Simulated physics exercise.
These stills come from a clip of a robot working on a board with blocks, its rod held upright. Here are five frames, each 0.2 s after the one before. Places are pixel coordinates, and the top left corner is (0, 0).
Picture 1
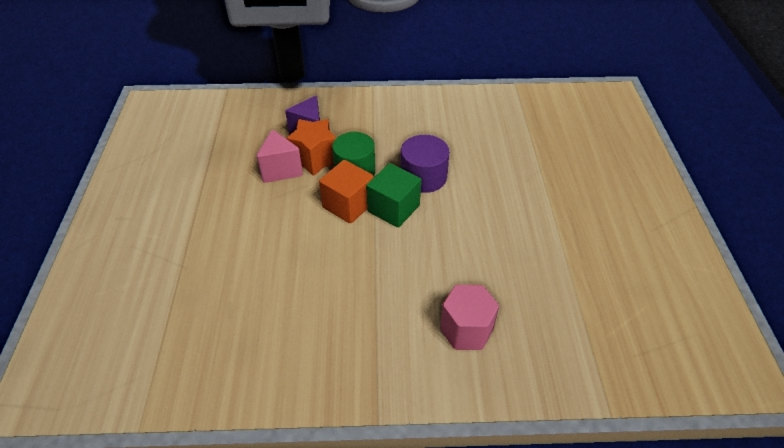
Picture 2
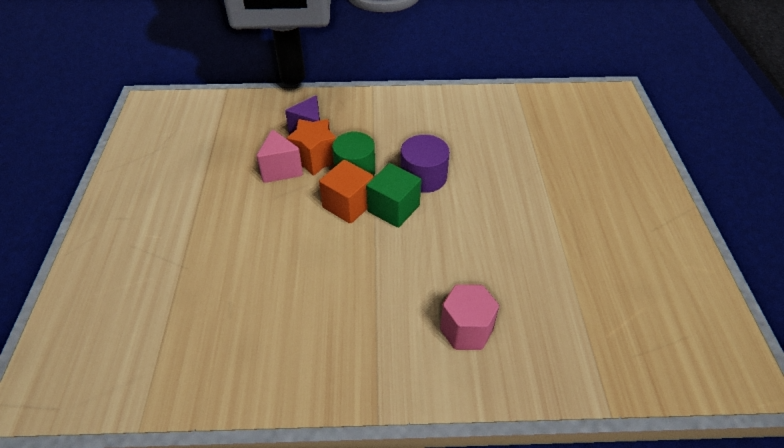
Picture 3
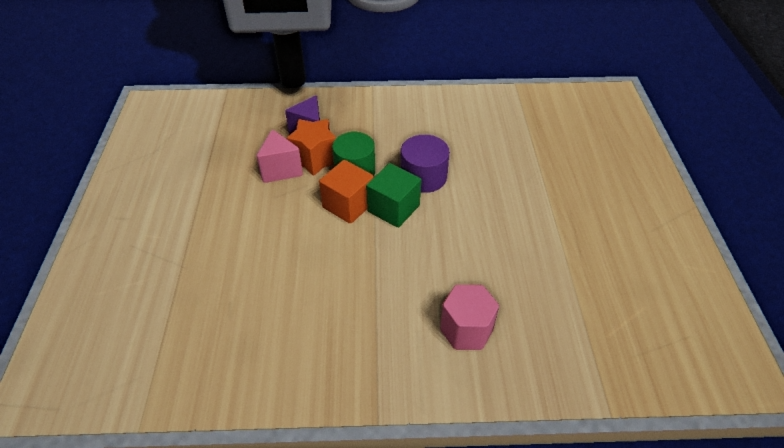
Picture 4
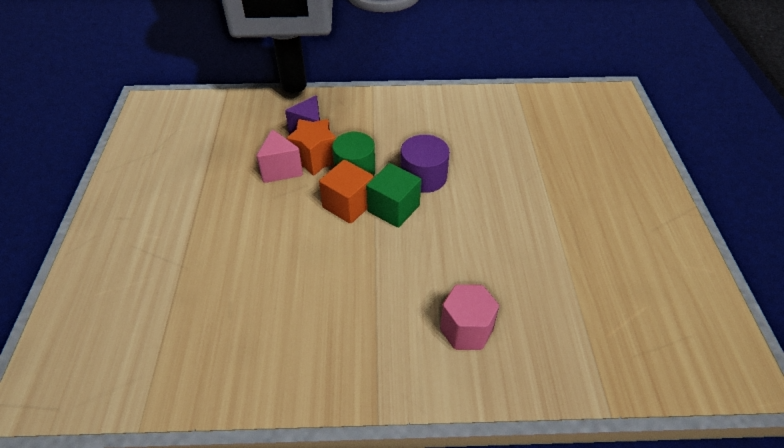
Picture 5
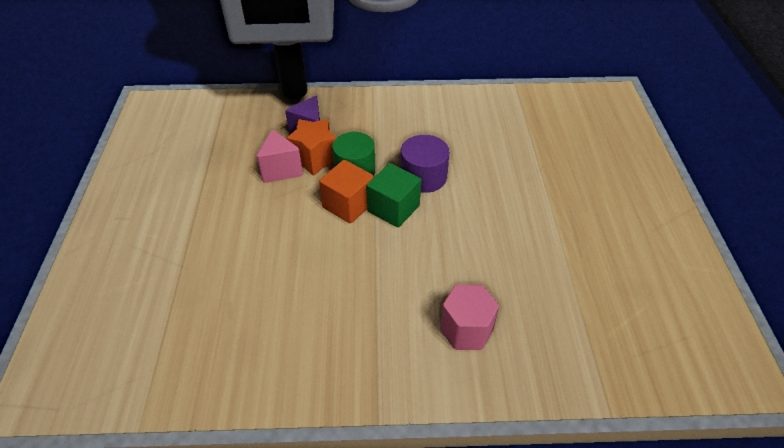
A robot arm with a dark rod hangs at the top edge of a light wooden board with a grey rim, seen from above at an angle against a blue surface. Purple, pink, orange and green blocks cluster at upper centre, with a pink hexagonal block alone at lower right. The rod edges slightly toward the viewer, while the blocks and camera stay still.
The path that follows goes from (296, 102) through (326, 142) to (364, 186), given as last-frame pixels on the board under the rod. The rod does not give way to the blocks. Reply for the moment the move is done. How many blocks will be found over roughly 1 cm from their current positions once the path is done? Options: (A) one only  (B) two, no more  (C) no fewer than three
Correct choice: C.
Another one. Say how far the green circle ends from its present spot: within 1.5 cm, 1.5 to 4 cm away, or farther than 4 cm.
By the end of the path, it will have gone past 4 cm.
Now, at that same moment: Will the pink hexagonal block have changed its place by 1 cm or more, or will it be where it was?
Here the pink hexagonal block stays on its spot.
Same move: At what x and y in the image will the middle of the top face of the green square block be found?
Expect it around (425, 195).
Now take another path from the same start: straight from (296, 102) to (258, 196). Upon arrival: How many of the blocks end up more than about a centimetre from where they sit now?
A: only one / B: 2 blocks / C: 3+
(A)
What follows on the original path. One third of the way, rod at (314, 119); purple three-sided block at (318, 118); orange star at (314, 142), turned 25° clockwise.
Two thirds of the way, rod at (337, 147); purple three-sided block at (344, 148), turned 35° clockwise; orange star at (310, 156), turned 60° clockwise; orange square block at (347, 183); green circle at (375, 157); green square block at (398, 183).
At the end, rod at (364, 177); purple three-sided block at (341, 175), turned 65° clockwise; orange star at (307, 162), turned 95° clockwise; orange square block at (355, 200); green circle at (392, 175); green square block at (425, 197), turned 15° clockwise; pink hexagonal block still.
